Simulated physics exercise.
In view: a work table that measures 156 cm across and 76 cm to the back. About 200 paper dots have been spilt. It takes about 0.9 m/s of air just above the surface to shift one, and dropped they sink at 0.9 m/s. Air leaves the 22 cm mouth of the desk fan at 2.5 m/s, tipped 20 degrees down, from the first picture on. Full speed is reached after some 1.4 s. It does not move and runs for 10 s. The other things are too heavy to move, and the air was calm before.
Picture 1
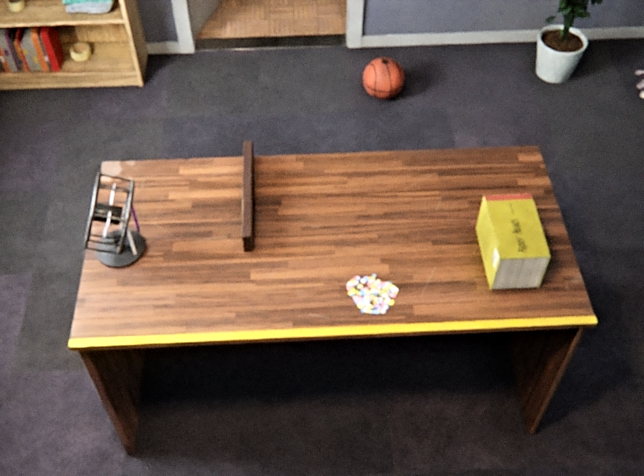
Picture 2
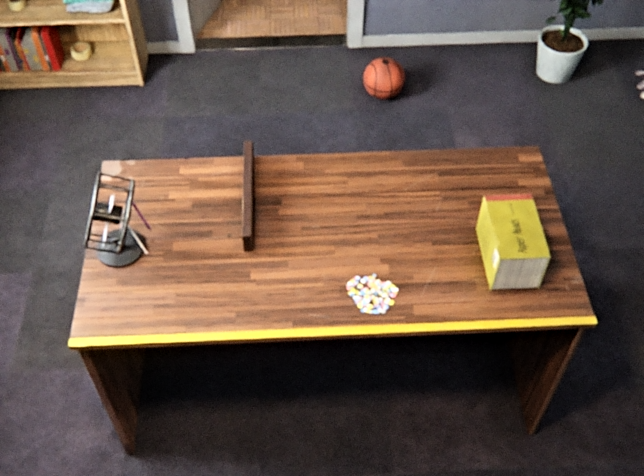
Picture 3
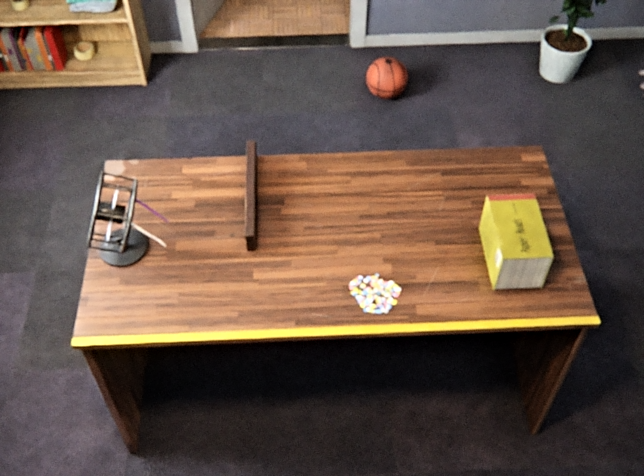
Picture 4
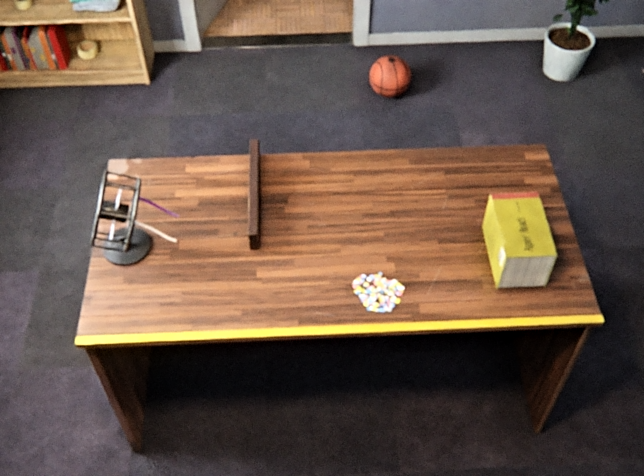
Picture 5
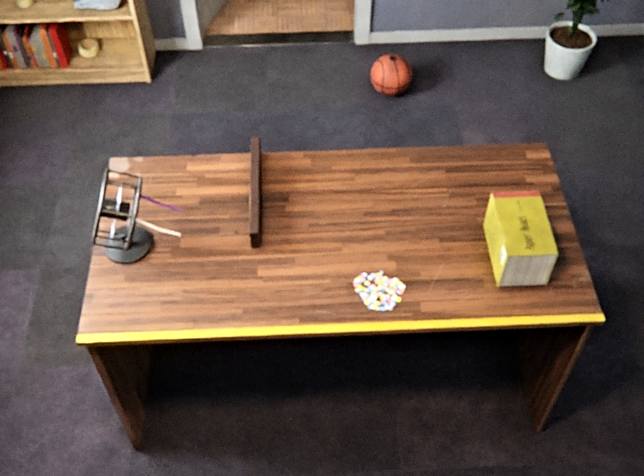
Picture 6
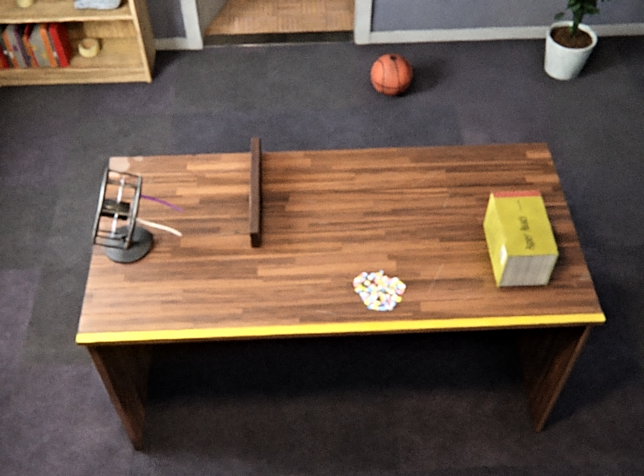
Ribbons lifting and streaming from a small desk fan on a wooden table, while a board, paper dots and yellow book stay still.
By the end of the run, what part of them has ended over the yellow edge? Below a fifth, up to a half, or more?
The share over the yellow edge is over half.
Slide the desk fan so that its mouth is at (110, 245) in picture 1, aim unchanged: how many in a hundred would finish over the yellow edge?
It would be near 100 %.
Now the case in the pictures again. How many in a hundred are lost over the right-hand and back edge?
About 0 % right-hand, 0 % back.
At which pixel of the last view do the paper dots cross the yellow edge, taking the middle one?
Around (475, 326).
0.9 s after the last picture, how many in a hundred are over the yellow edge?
Near 90 %.
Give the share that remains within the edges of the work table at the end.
Some 0 per cent.
Then, 0.9 s after the last picture, 52 % are on the move or not yet settled, 88 % are over the yellow edge; the middle of those still in play is near (530, 324).
Then, 2.1 s after the last picture, 1 % are on the move or not yet settled, 99 % are over the yellow edge.
Then, 4.4 s after the last picture, 0 % are on the move or not yet settled, 100 % are over the yellow edge.
Then, 8.9 s after the last picture, at the end, 100 % are over the yellow edge.
